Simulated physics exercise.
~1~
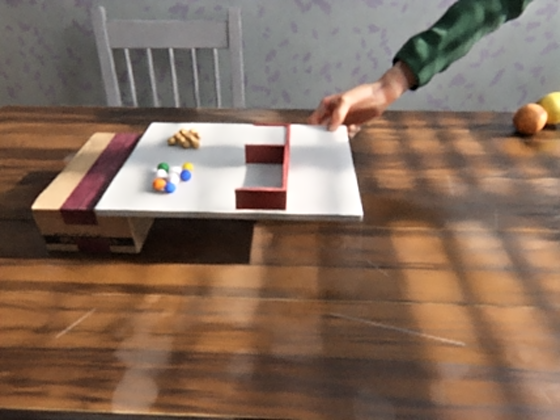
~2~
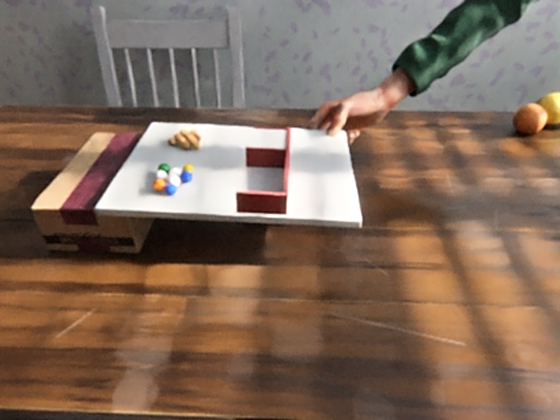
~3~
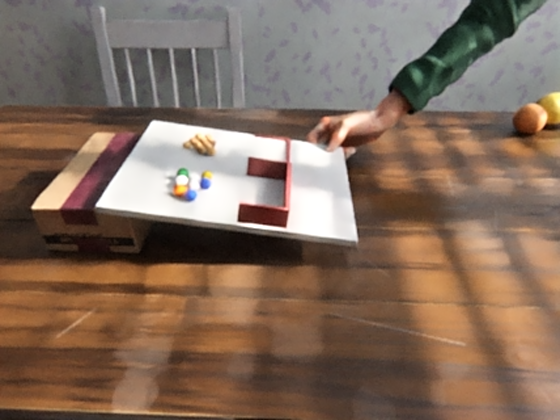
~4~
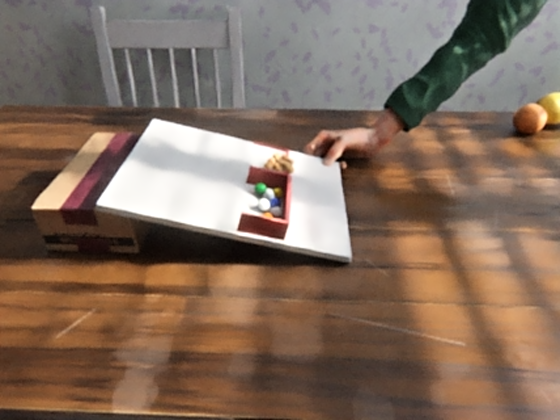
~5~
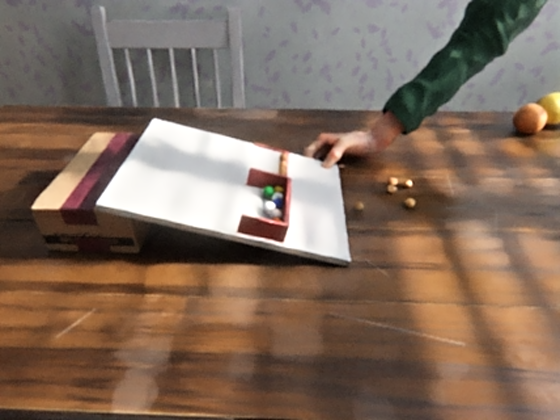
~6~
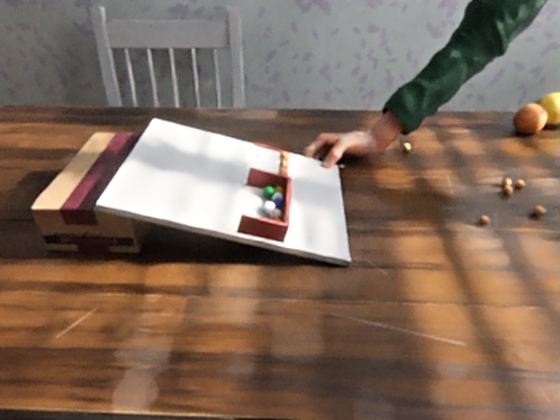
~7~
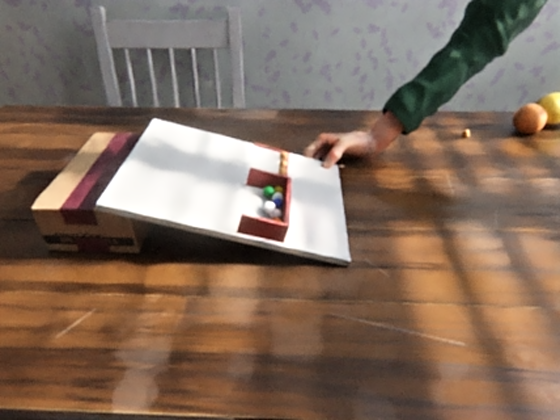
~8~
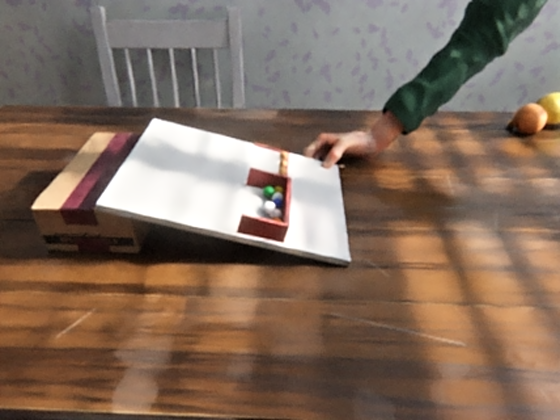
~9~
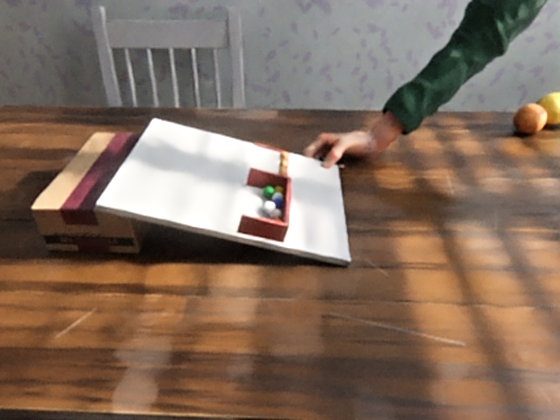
On a wooden table, a hand lowers a board, and beads stop while nuggets partly escape.
